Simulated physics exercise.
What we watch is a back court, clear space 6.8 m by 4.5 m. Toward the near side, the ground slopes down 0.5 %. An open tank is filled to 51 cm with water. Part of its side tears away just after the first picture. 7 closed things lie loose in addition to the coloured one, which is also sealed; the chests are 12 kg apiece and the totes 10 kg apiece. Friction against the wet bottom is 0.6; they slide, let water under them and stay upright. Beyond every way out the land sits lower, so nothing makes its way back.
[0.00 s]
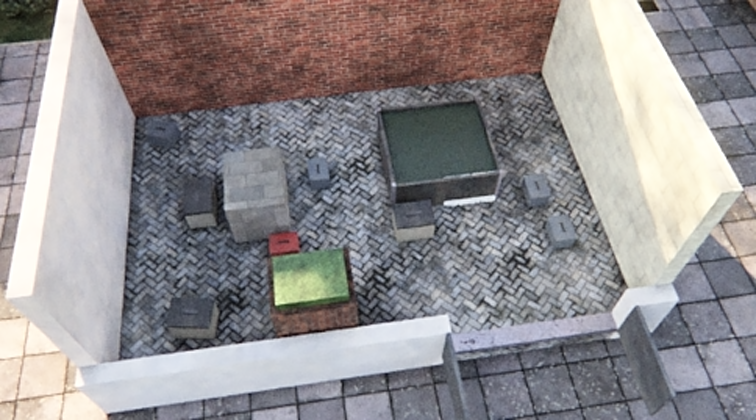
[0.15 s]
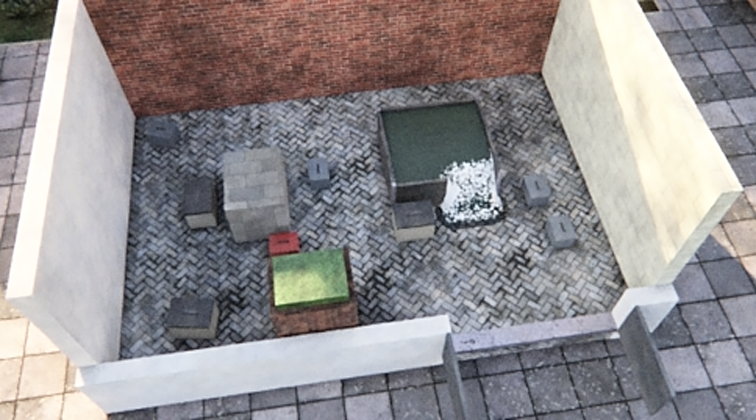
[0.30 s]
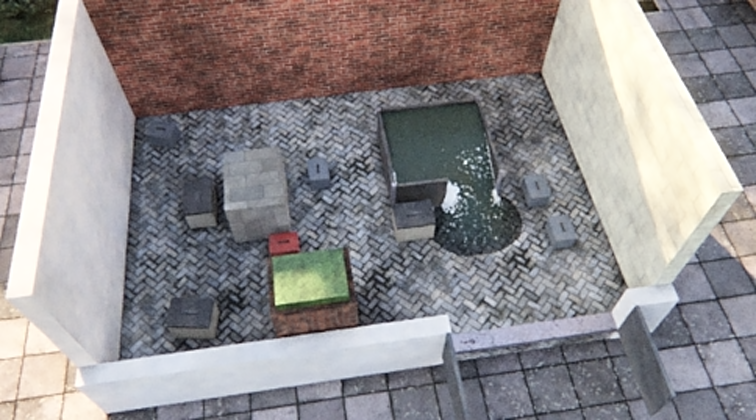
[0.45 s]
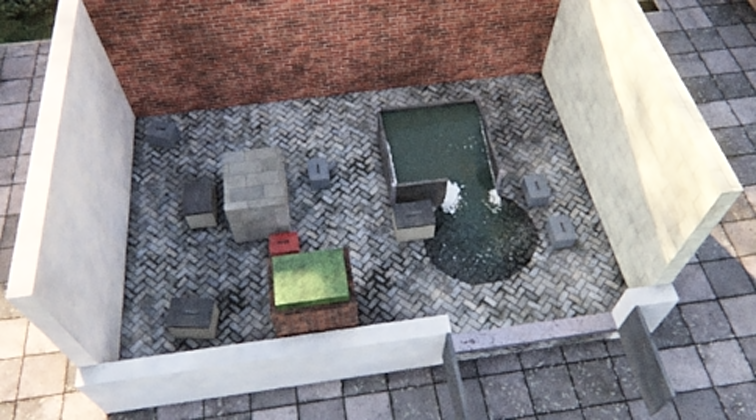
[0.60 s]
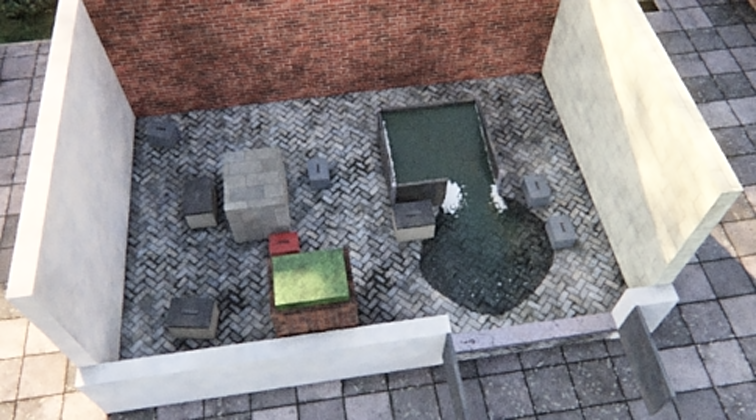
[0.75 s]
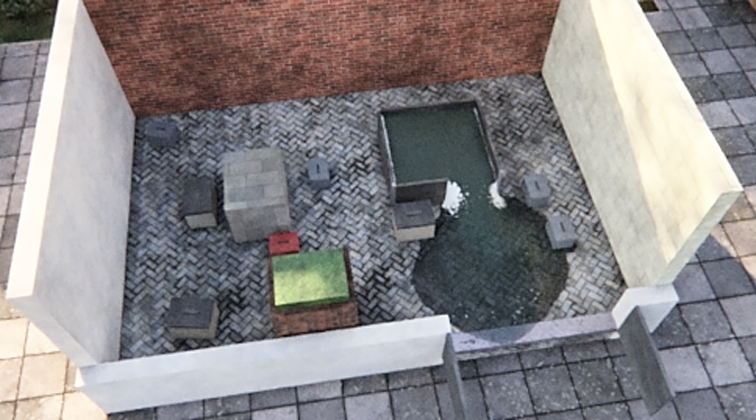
Water pouring from the broken side of an open tank and spreading across a walled, herringbone-paved court while the scattered boxes stay still.
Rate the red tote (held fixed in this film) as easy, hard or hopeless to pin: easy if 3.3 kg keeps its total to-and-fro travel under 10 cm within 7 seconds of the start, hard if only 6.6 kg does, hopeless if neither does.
It is easy.
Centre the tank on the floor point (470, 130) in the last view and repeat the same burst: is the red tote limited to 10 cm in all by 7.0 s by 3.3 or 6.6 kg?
Then the answer is that either mass works.
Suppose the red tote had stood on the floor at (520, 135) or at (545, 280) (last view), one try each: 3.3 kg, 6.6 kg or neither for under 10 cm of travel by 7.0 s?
Order kept: Light pick works, both picks fail.
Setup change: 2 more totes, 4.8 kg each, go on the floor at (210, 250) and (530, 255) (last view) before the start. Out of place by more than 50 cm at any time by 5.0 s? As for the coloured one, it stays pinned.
So the first one stays inside and the second one crosses the line.
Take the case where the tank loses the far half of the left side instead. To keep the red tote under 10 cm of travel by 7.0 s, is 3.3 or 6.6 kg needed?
In that case no choice suffices.
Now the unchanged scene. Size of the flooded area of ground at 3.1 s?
At that time the wet patch spans about 10.0 m2.
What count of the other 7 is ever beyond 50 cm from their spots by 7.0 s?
Count: 0.
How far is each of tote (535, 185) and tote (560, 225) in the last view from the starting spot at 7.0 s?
Taking them in order, that's 0 centimetres and 40 centimetres.
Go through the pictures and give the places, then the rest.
The first picture shows the red tote at (284, 242), on the bottom; water covers 2.1 m2; 0 of 8 have shifted.
The second picture shows the red tote at (284, 242) rests on the ground; 2.6 m2 under water; 0 of 8 have shifted.
The third picture shows the red tote at (284, 242) rests on the ground; 3.1 m2 under water; 0 of 8 have shifted.
The fourth picture shows the red tote at (284, 242) rests on the ground; water covers 3.9 m2; 0 of 8 have shifted.
The fifth picture shows the red tote at (284, 242) rests on the ground; water covers 4.7 m2; 0 of 8 have shifted.
The sixth picture shows the red tote at (284, 242), on the bottom; water covers 5.7 m2; 0 of 8 have shifted.
After 1.4 s the red tote would be 0 cm from its start with 3.3 kg and 0 cm from its start with 6.6 kg; 0 cm of water round it then.
After 3.1 s the red tote would be 0 cm from its start with 3.3 kg and 0 cm from its start with 6.6 kg; 0 cm of water round it then.
After 4.9 s the red tote would be 0 cm from its start with 3.3 kg and 0 cm from its start with 6.6 kg; 0 cm of water round it then.
After 7.0 s the red tote would be 0 cm from its start with 3.3 kg and 0 cm from its start with 6.6 kg; 0 cm of water round it then.
